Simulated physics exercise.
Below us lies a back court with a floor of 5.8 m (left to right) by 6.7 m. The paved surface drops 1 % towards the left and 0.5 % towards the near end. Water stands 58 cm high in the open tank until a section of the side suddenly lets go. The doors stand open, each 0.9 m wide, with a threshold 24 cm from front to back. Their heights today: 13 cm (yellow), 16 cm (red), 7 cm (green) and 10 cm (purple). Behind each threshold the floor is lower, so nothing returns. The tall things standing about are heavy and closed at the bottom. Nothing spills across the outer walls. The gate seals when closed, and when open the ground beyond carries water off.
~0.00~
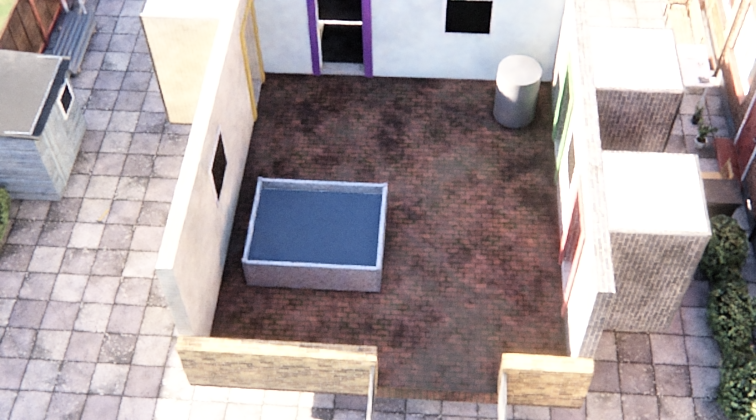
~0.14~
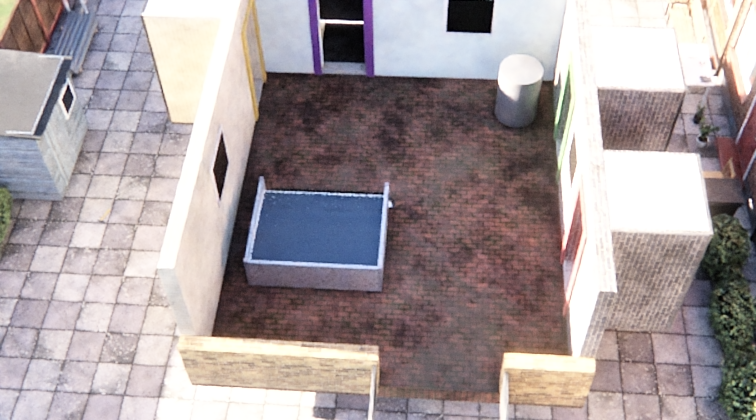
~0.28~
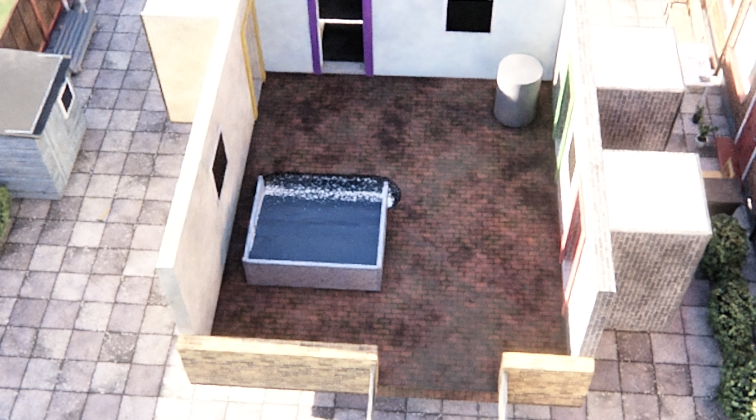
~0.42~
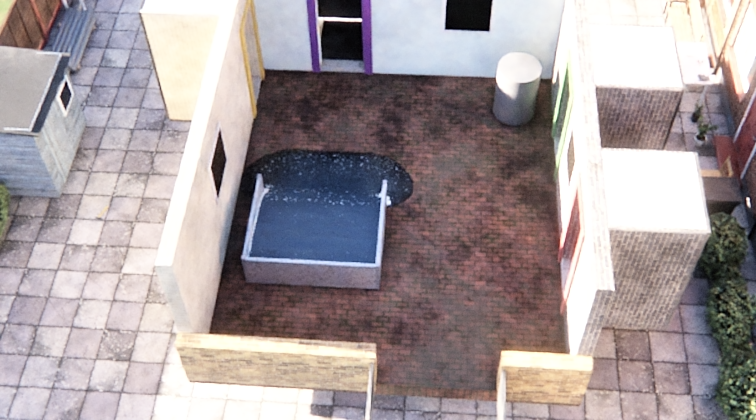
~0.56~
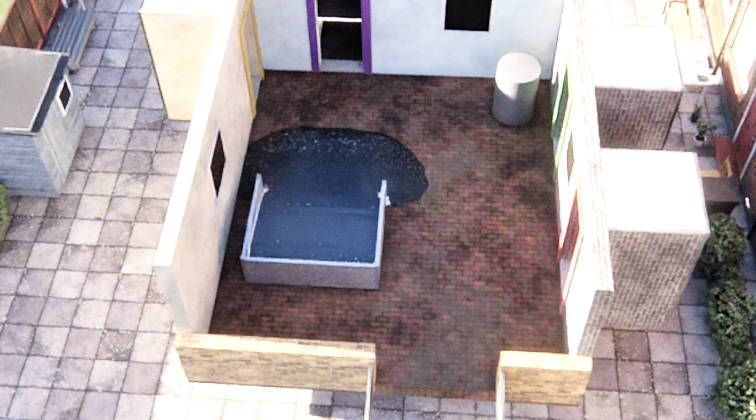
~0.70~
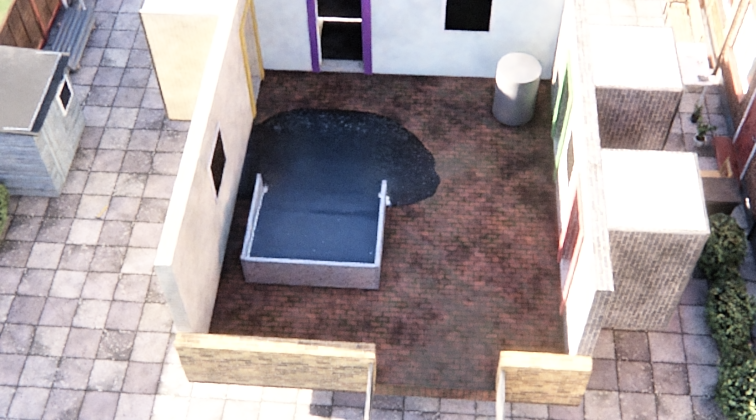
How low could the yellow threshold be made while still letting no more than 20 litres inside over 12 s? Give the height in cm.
Close to 23 cm is just enough.
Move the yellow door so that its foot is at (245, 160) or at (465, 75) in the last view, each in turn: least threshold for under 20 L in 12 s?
About 10.0 and 8.5 cm.
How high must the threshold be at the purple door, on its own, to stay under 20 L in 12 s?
Roughly 24 cm at purple.
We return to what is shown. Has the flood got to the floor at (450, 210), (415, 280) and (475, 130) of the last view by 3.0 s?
In that order: Dry, still dry, under water.
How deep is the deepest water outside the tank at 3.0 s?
About 28 cm.
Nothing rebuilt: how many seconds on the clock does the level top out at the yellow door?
Around 2.6 s.
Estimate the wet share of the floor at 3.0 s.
About 40 per cent.
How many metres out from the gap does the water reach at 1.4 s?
Roughly 3.8 m.
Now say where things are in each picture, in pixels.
In the first picture, still water, 58 cm deep, in the open tank at (317, 225); the yellow door at (253, 62) is dry.
In the second picture, the gap is on the far side, the front 0.3 m out at a hidden place; the back of the open tank holds 58 cm.
In the third picture, water pours out on the far side and has run 0.7 m, to (286, 175); about 10 cm deep outside, 58 cm at the back.
In the fourth picture, the gap is on the far side, the front 1.2 m out at (282, 154); the back of the open tank holds 56 cm.
In the fifth picture, the front is at (298, 131), 1.8 m from the gap on the far side; 4.8 m2 of floor is wet, 49 cm left at the back.
In the sixth picture, the front is at (301, 112), 2.2 m from the gap on the far side; 6.5 m2 of floor is wet, 50 cm left at the back; 0.8 m in a straight line remain to the yellow door at (252, 59).
After 1.4 s water covers 35 % of the floor, deepest (28 cm) near (264, 70); 9 cm at the yellow door, 0 litres in over its 13 cm threshold.
After 3.0 s water covers 40 % of the floor, deepest (28 cm) near (261, 82); 25 cm at the yellow door, 41 litres in over its 13 cm threshold.
After 12.0 s water covers 95 % of the floor, deepest (9 cm) near (241, 179); 7 cm at the yellow door, 81 litres in over its 13 cm threshold.
At the yellow door as built, the water arrived by 1.1 s and peaked near 25 cm at 2.6 s.
With a threshold of 18.5 cm, 39 litres would have come in within the 12 s; with 25 cm, 13 litres. So under 20 litres takes about 23 cm.
